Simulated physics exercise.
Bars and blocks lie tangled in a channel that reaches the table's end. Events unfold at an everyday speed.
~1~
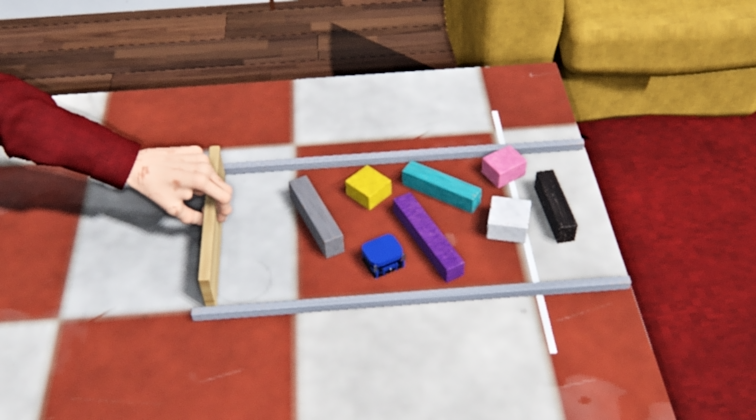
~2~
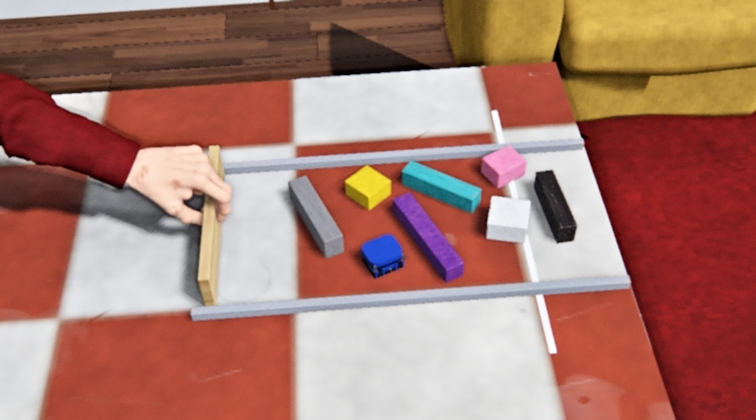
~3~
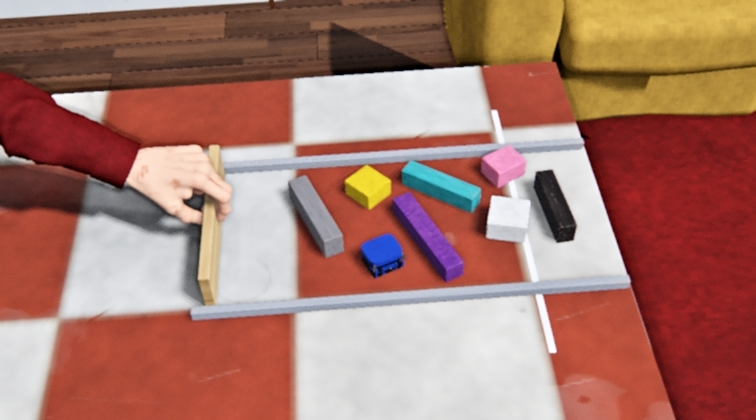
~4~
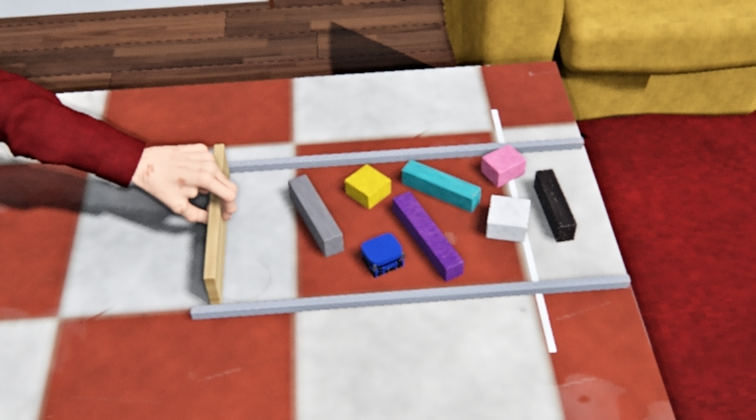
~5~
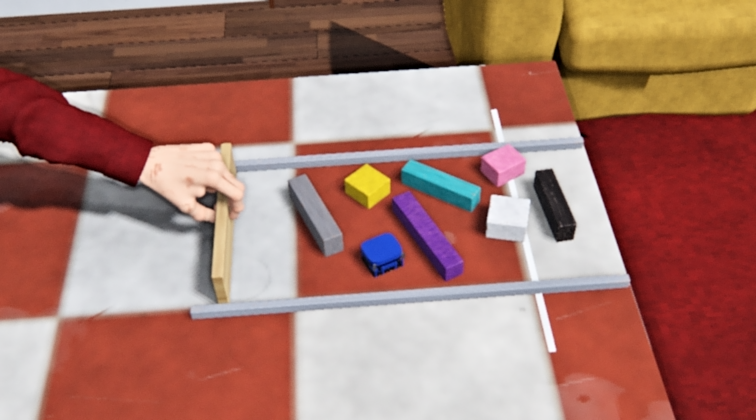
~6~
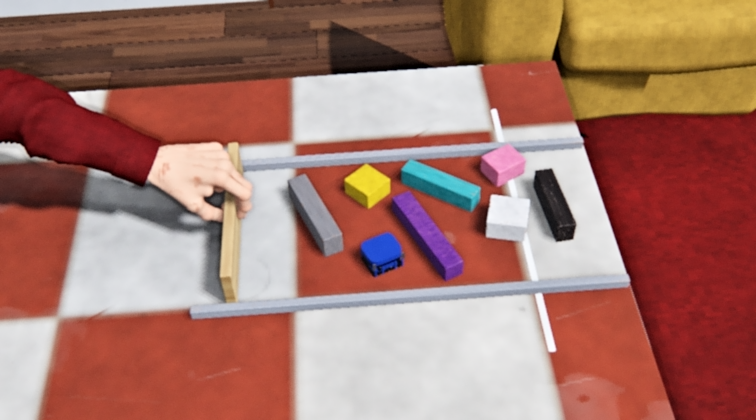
On a red-and-white checkered tabletop, a hand in a red sleeve held a wooden board upright between two grey rails, then slid it slightly right, while the scattered colourful bars and blocks stayed still.
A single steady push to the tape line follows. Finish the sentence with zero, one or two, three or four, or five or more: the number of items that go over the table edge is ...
The number of items that go over the table edge is one or two.
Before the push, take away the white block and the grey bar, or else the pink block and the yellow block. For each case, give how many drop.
Going first to second: 0 and 1.
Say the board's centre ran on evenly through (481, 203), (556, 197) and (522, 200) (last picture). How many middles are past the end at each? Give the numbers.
That makes 0, 4, 2.
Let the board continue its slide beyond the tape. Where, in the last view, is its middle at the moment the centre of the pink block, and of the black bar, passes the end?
When the pink block crosses, the middle is near (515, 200); when the black bar crosses, near (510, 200).
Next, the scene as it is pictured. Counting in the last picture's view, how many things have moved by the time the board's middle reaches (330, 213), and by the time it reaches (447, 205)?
At the first point the count is 2, at the second it's 7.
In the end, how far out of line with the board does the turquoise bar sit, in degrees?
Around 0 degrees.
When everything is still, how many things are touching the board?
Well, it touches 2.
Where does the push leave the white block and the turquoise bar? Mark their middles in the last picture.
(589, 212) and (571, 170), approximately.
Soon after, none off yet; black bar at rest near (554, 205); pink block at rest near (503, 165); white block at rest near (508, 218).
Then, none off yet; black bar moved a little near (571, 202); pink block moved about its own width near (555, 164); white block moved about its own width near (548, 215).
At rest, the number that fall off is one or two; fallen, pink block and black bar.
